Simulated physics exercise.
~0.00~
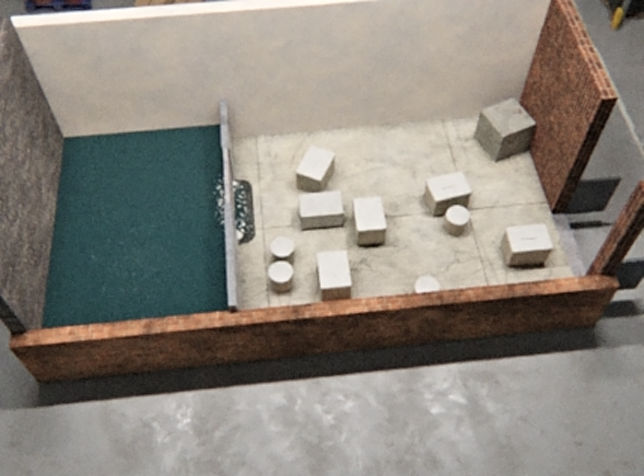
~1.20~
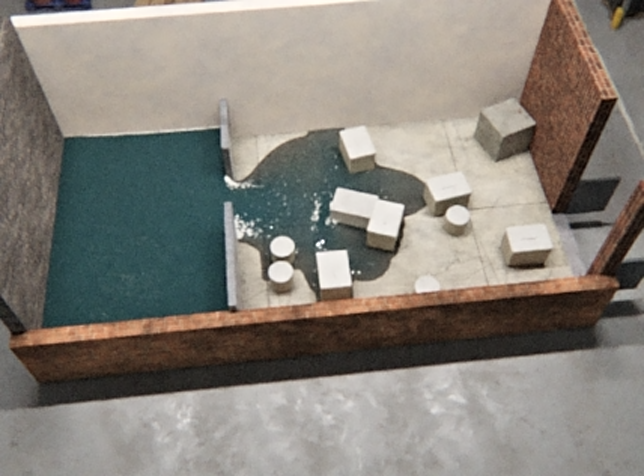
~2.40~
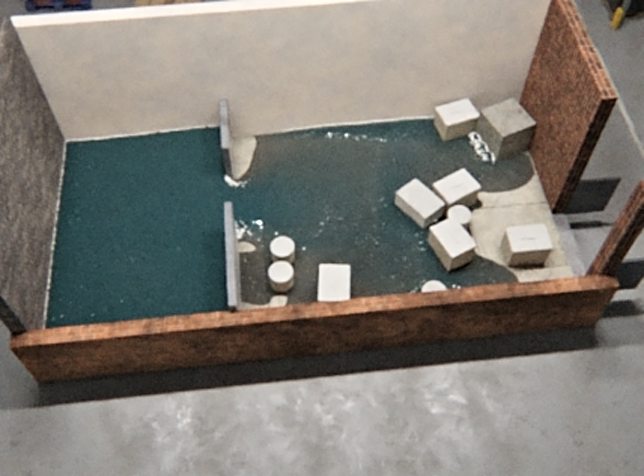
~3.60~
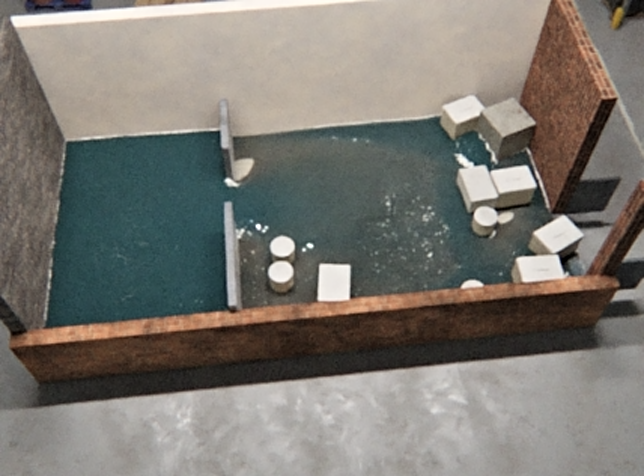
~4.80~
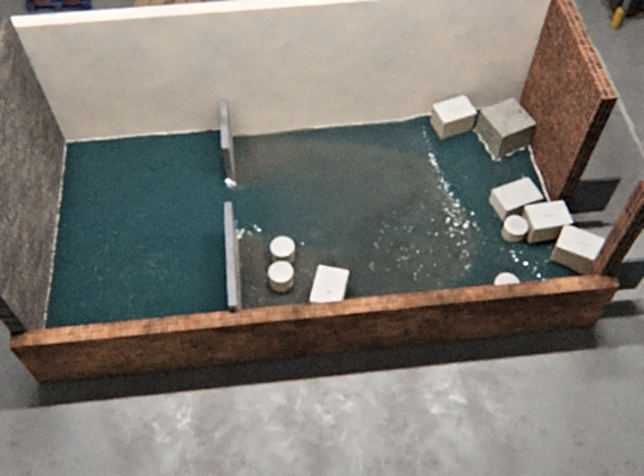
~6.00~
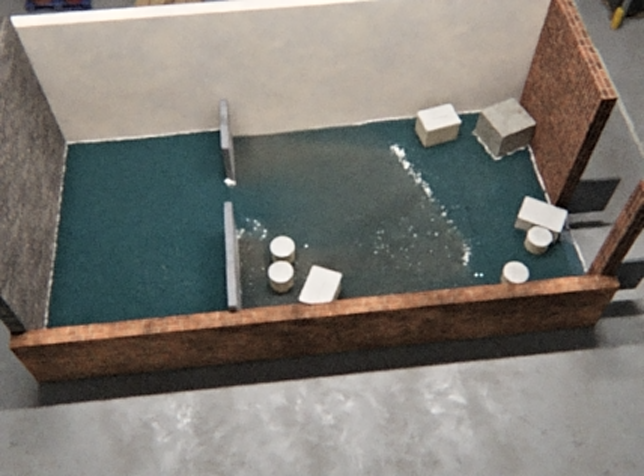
Dark green water burst through a gap in the inner wall and spread across the pale floor of the right-hand room, pushing several white blocks rightward; some slipped out through the right-hand opening, while others remained scattered in the flooded room.
